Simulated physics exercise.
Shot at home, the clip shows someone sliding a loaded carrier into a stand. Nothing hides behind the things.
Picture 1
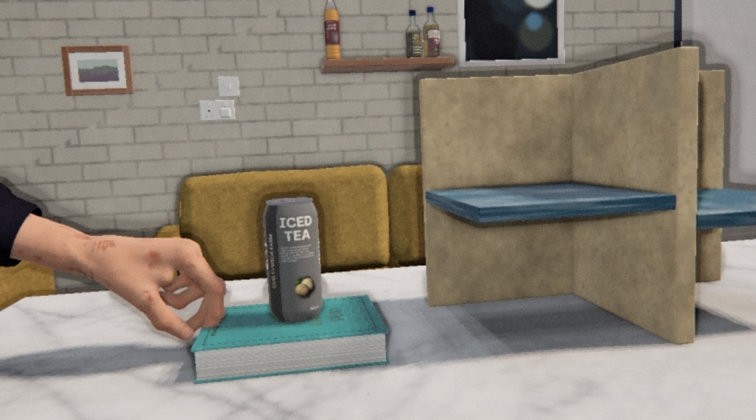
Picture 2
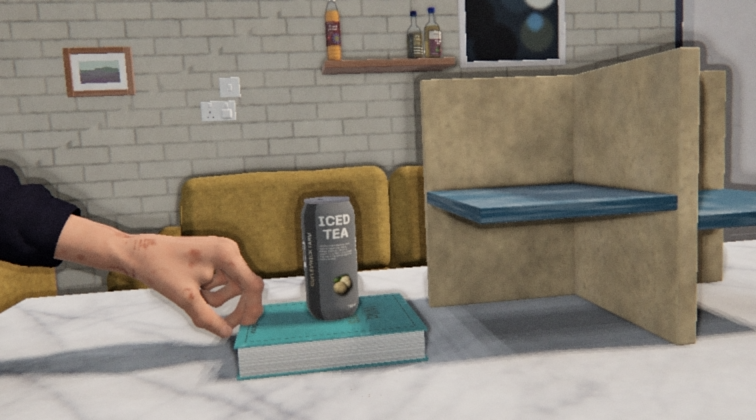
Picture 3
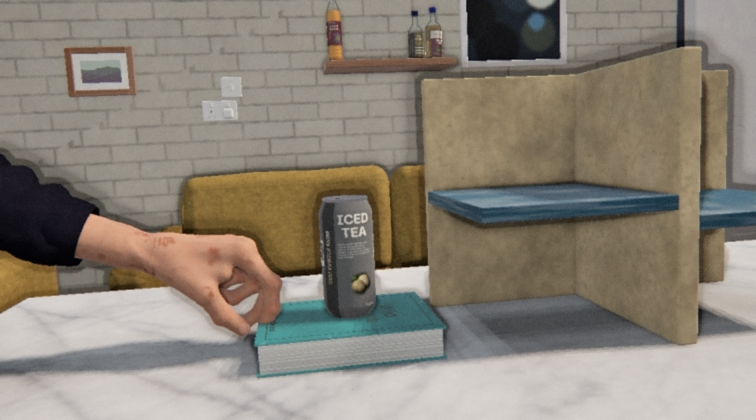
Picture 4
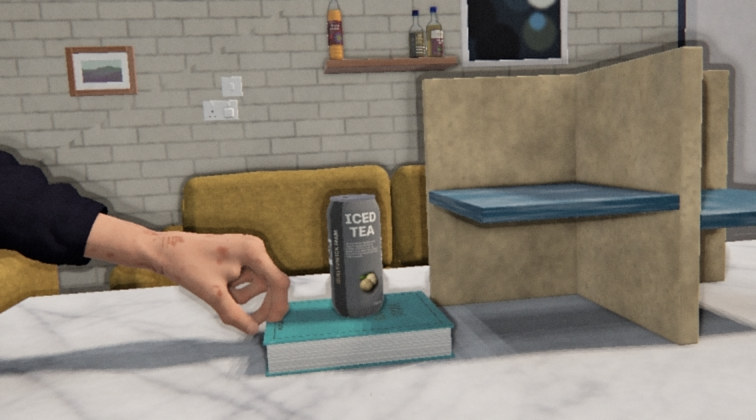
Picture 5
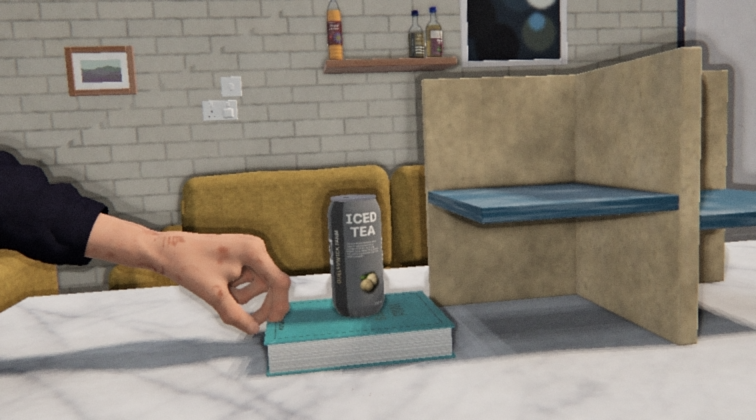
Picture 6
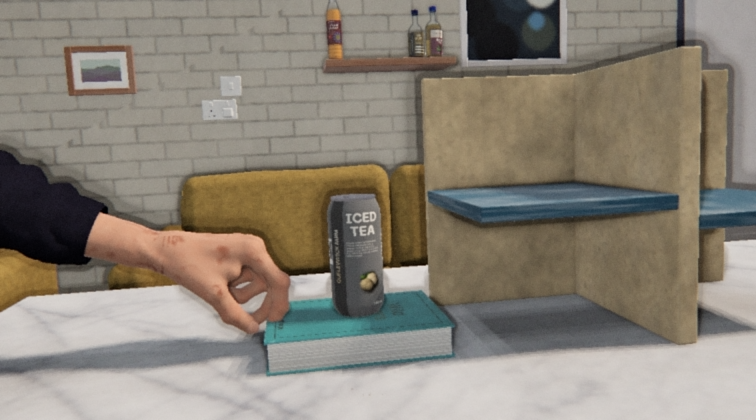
A turquoise book with a grey iced tea can standing on it slid right across the marble table, pushed by a hand toward a stand with a blue shelf, then slowed and sat still.
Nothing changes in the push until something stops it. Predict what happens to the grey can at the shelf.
Collides.
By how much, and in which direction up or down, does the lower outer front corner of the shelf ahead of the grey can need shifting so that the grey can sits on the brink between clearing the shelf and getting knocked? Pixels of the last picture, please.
The tipping point sits around 24 pixels higher.
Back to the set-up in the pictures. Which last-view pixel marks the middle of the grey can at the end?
It comes to rest at about (412, 295) in the last picture.
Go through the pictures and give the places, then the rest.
Hand sliding it forward; grey can (293, 259); shelf (623, 192), in the first frame.
Hand sliding it forward; grey can (331, 257); turquoise book (329, 331), in the second frame.
Hand sliding it forward; grey can (348, 256); shelf (625, 192), in the third frame.
Hand sliding it forward; grey can (356, 255); turquoise book (354, 328), in the fourth frame.
Hand sliding it forward; grey can (356, 255); shelf (626, 192), in the fifth frame.
Hand sliding it forward; grey can (356, 254); turquoise book (354, 328), in the sixth frame.
Then, 1.42 s on from there, grey can turned 17° from its first pose near (435, 245).
Then, 1.86 s on from there, grey can turned 61° from its first pose near (426, 257).
Then, 2.04 s on from there, grey can upside down near (397, 290).
In the end, the grey can strikes the shelf, near (412, 295).
